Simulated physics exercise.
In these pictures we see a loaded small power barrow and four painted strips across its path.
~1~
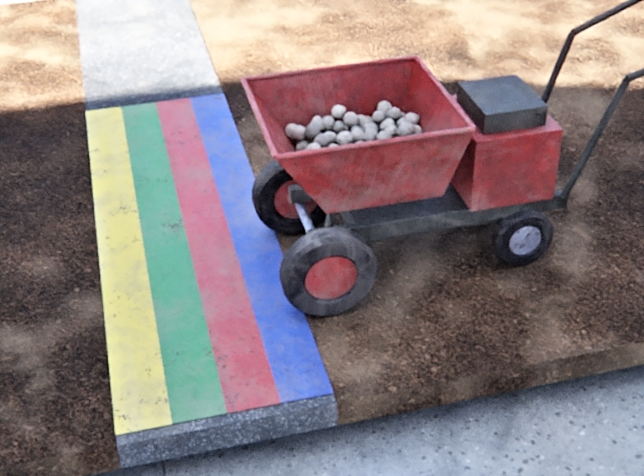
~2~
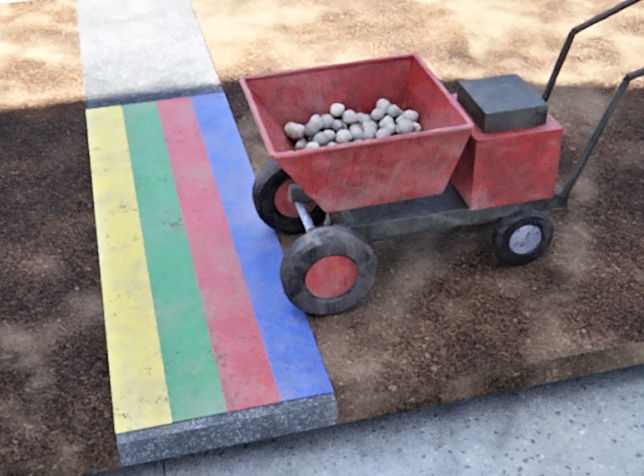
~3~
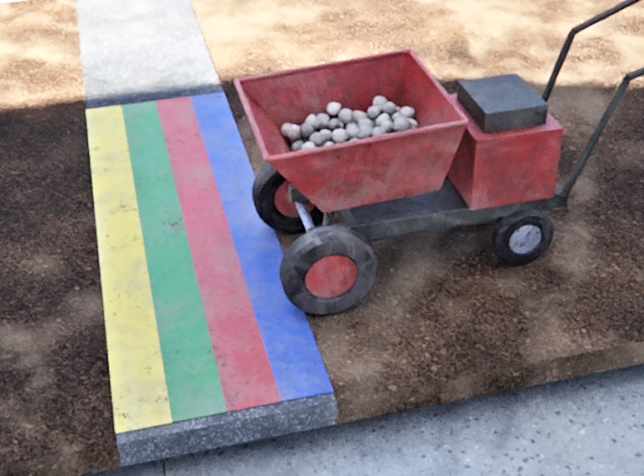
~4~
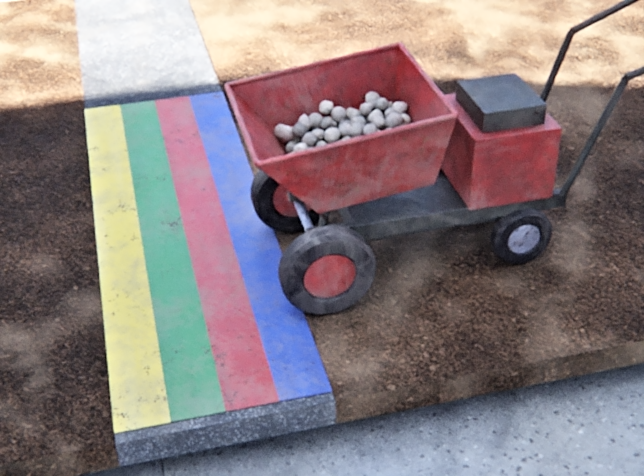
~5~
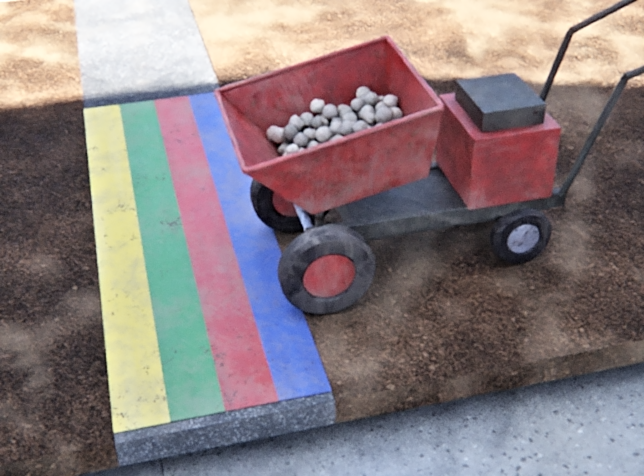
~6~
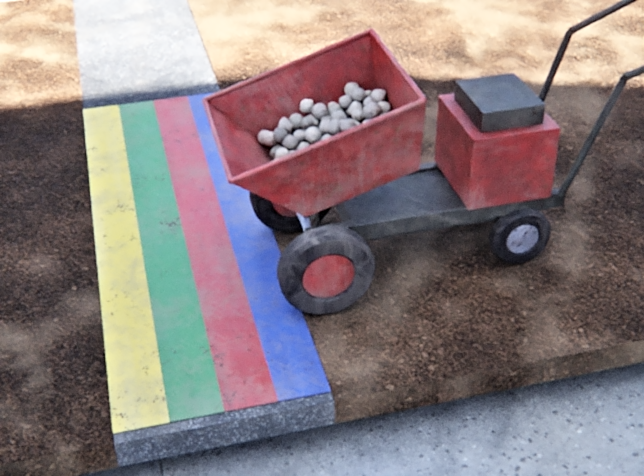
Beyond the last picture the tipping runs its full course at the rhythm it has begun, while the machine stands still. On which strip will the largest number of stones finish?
The largest number finish on the yellow strip.
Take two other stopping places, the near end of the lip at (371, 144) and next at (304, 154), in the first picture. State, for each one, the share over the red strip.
The first spot gives roughly 40 %; the second gives roughly 0 %.
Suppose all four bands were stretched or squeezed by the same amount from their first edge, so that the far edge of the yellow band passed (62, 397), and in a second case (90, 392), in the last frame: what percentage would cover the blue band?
Near 0 and then 0 in a hundred.
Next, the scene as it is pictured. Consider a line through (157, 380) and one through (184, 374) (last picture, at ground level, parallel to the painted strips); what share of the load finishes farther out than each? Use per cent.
About 60 and 80 %.
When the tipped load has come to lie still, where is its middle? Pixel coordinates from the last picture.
At about (123, 294), give or take.
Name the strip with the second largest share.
The second place goes to the green one.
Shortly afterwards, skip tipped steeply; the whole lot in the skip.
Next, skip tipped right over; all but a few in the skip; only a few over the green strip; a little over the yellow strip.
Some moments later, skip tipped right over; near a quarter in the skip; a little over the green strip; near a third over the yellow strip; near a quarter off the paint.
In the end, skip tipped right over; a little in the skip; none at all over the blue strip; none at all over the red strip; near a quarter over the green strip; near half over the yellow strip; near a quarter off the paint.
